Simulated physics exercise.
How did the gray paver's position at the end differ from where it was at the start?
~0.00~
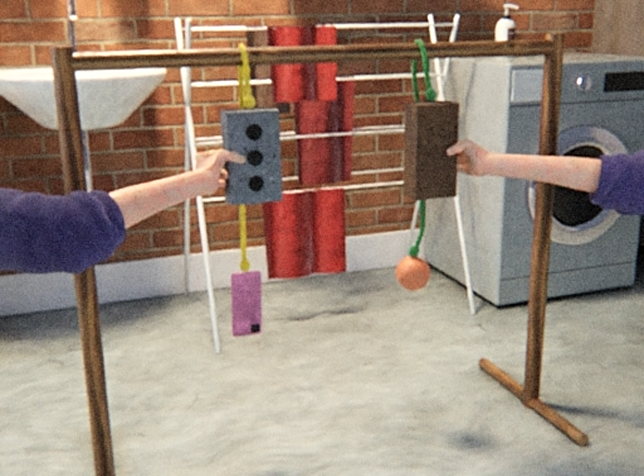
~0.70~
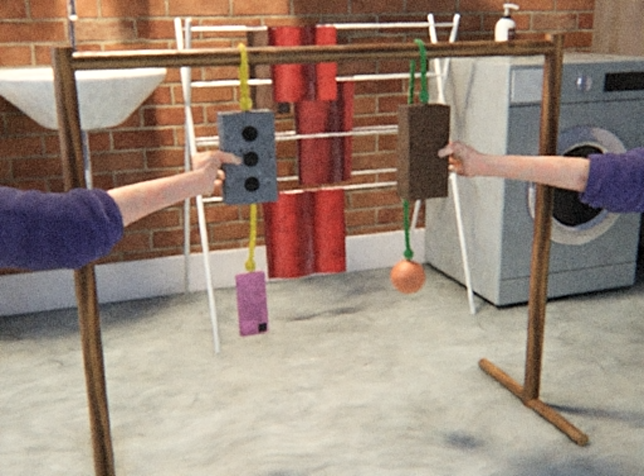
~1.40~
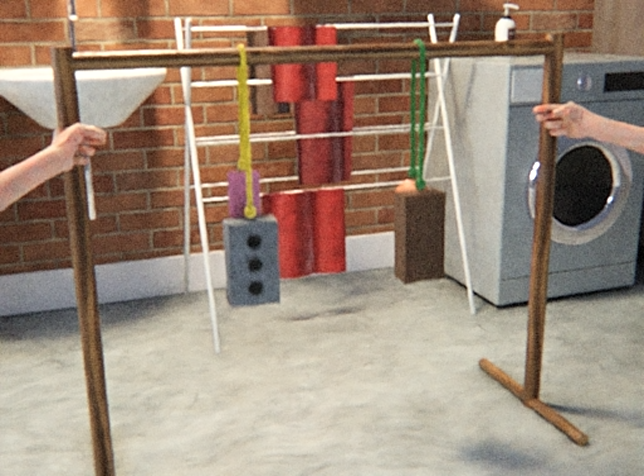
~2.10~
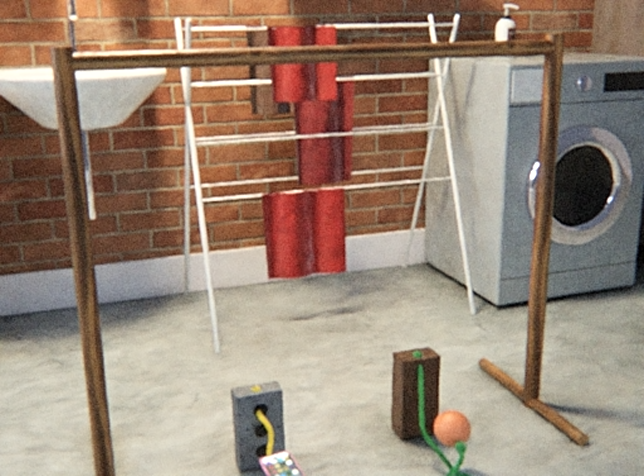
At the start the paver hung from its yellow rope just below the wooden rail, held by a hand. By the end it was far lower, standing on the floor.
